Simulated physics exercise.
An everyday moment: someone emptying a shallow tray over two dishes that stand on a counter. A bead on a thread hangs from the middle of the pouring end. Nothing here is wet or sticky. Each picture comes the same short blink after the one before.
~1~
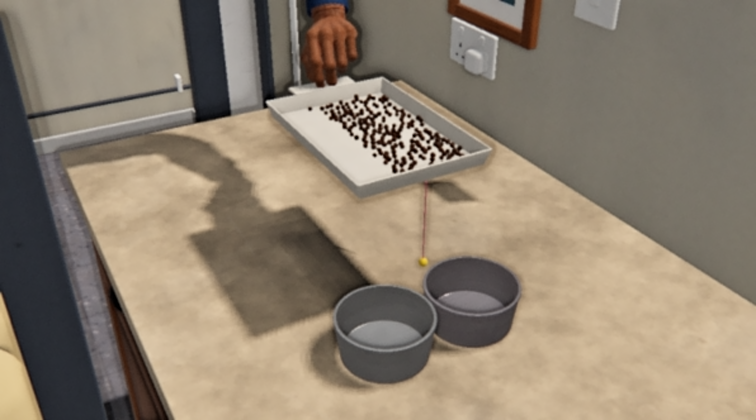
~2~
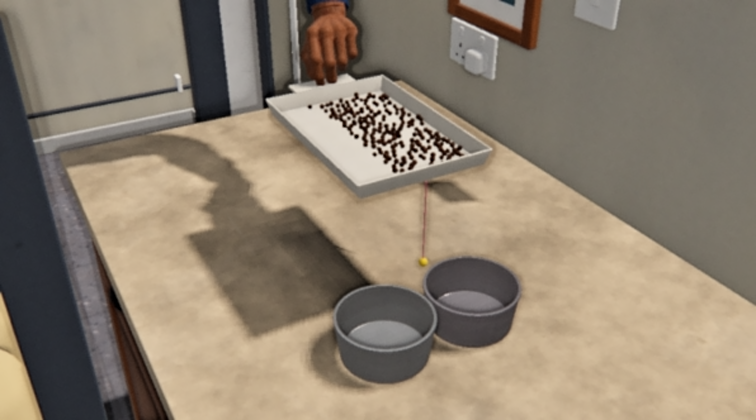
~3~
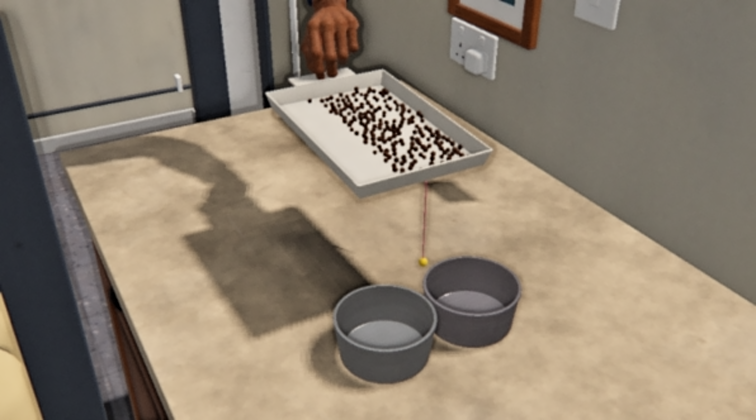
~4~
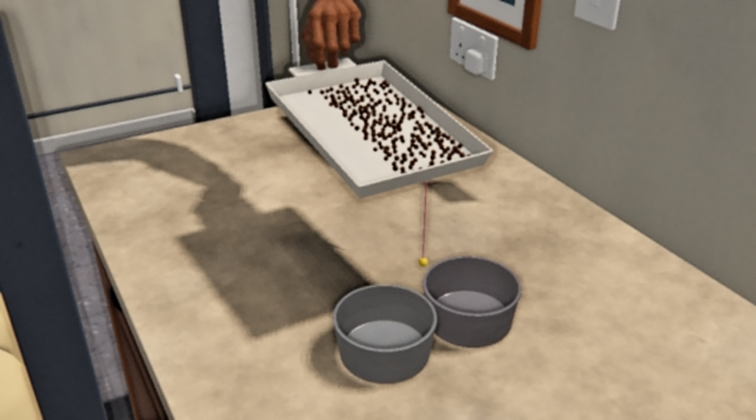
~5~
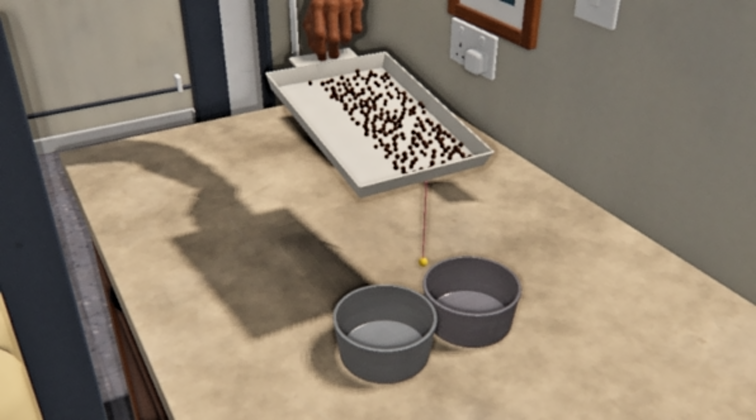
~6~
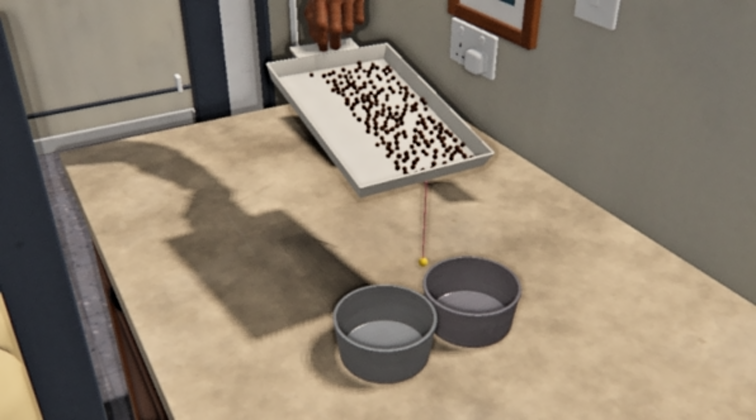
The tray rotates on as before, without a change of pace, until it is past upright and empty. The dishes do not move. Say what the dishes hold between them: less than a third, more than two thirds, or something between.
In the dishes lies over two thirds of it.
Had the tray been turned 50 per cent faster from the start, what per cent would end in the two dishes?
Some 90 per cent.
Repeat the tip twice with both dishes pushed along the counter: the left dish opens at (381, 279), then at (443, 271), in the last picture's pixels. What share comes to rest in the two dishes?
The first gives 10 %, the second 60 %.
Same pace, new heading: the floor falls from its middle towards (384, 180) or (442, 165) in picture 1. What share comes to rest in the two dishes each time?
First some 100, then 60 per cent.
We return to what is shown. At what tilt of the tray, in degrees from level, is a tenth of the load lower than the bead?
Roughly 90°.
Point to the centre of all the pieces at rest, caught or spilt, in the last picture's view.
Around (473, 321).
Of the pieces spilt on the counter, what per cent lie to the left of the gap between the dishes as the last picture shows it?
Roughly 20 in a hundred.
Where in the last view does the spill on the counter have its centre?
Around (557, 338).
Just after the last frame, tray tipped steeply; almost all on the tray; just a few in the left dish; just a few outside both; just a few in the air.
A moment on, tray tipped right over; roughly half on the tray; just a few in the left dish; roughly a quarter in the right dish; just a few outside both; roughly a third in the air.
Further on, tray tipped past a quarter turn; about a tenth in the left dish; the larger part in the right dish; about a tenth outside both.
When it is over, tray tipped past a quarter turn; about a tenth in the left dish; the larger part in the right dish; about a tenth outside both.
